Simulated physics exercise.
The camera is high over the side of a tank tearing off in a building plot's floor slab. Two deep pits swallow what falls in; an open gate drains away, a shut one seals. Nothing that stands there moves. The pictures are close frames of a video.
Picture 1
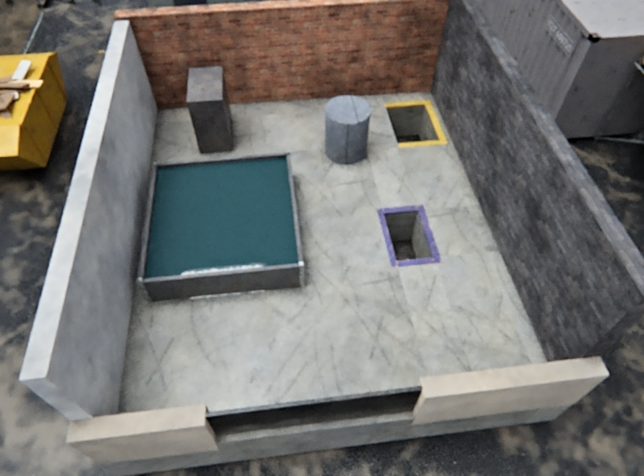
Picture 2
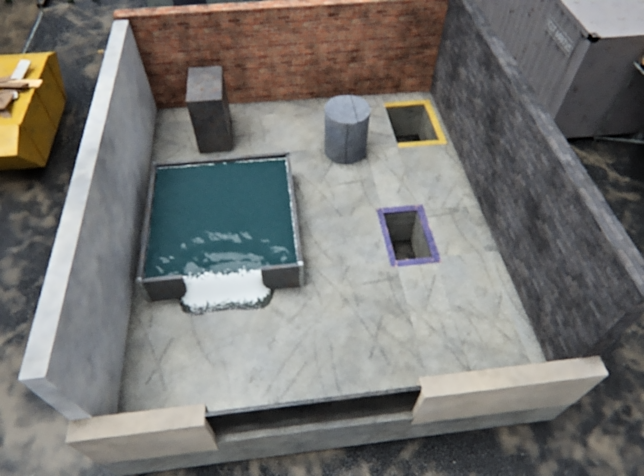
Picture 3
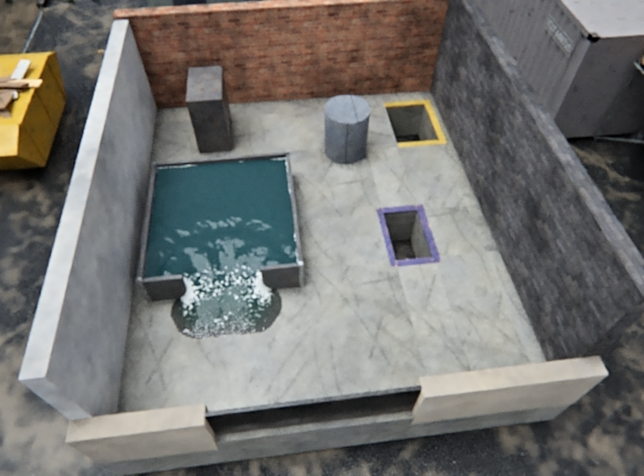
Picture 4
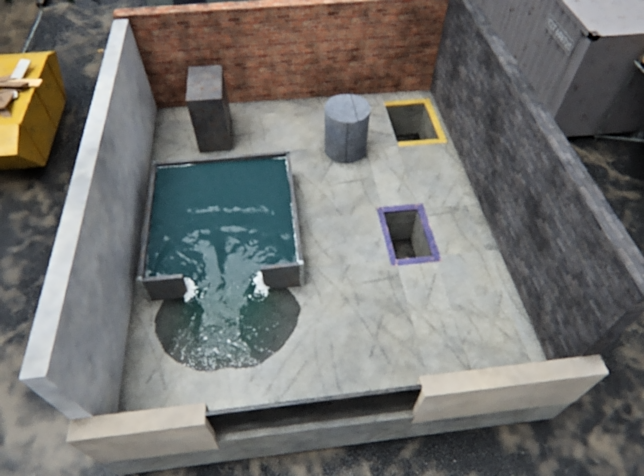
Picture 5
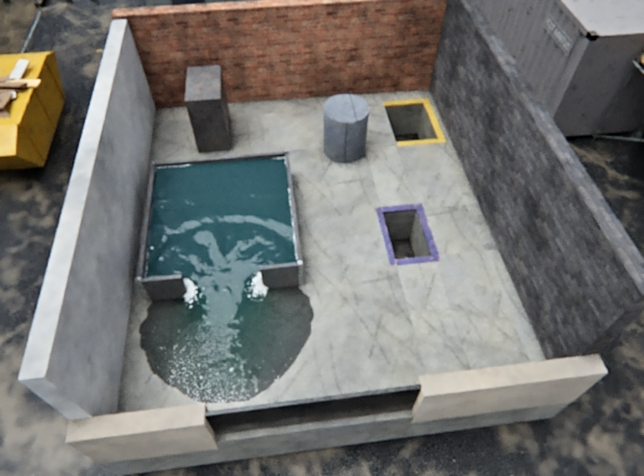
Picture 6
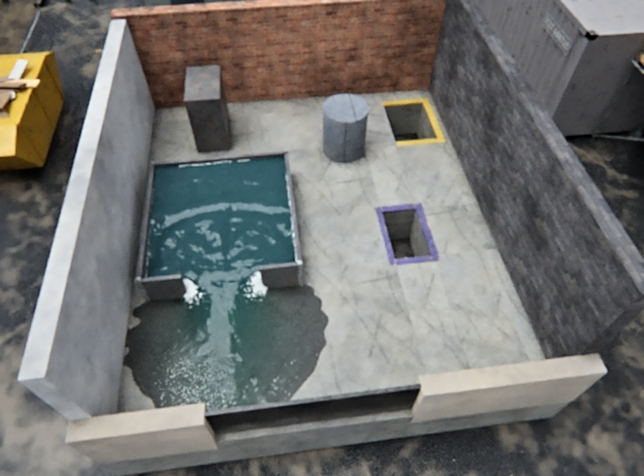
Teal water bursting through a gap in a square tank's near wall, spreading in a widening dark pool across the concrete floor.
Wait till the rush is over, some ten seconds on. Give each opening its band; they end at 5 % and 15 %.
The gate takes not even 5 %; the blue pit takes between 5 and 15 %; the yellow pit takes between 5 and 15 %.
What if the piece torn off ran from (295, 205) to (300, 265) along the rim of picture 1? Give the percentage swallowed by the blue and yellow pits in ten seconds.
Roughly, in per cent: Blue 35, yellow 12.
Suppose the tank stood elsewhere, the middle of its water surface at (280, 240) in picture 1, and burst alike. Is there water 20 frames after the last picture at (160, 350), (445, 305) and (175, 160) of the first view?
In that order: Wet, flooded, dry.
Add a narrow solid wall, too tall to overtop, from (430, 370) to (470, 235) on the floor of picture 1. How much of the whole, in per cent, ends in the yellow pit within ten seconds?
Roughly, in per cent: Yellow 6.
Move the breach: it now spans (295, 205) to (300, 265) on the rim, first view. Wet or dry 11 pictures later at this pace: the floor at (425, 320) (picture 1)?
Verdict: Under water.
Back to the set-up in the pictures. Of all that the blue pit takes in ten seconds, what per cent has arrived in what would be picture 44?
Close to 20 %.
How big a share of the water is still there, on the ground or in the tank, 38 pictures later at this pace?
Close to 98 %.
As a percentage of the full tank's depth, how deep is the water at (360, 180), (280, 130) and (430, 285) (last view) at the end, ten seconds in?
About 4, 2 and 12 per cent.
A moment on, water covers 15 % of the floor; the gate 0 %, the blue pit 0 %, the yellow pit 0 %.
Next, water covers 25 % of the floor; the gate 0 %, the blue pit 0 %, the yellow pit 0 %.
Then, water covers 40 % of the floor; the gate 0 %, the blue pit 0 %, the yellow pit 0 %.
Later, water covers 60 % of the floor; the gate 0 %, the blue pit 2 %, the yellow pit 1 %.
In the end, water covers 75 % of the floor; the gate 0 %, the blue pit 9 %, the yellow pit 10 %.
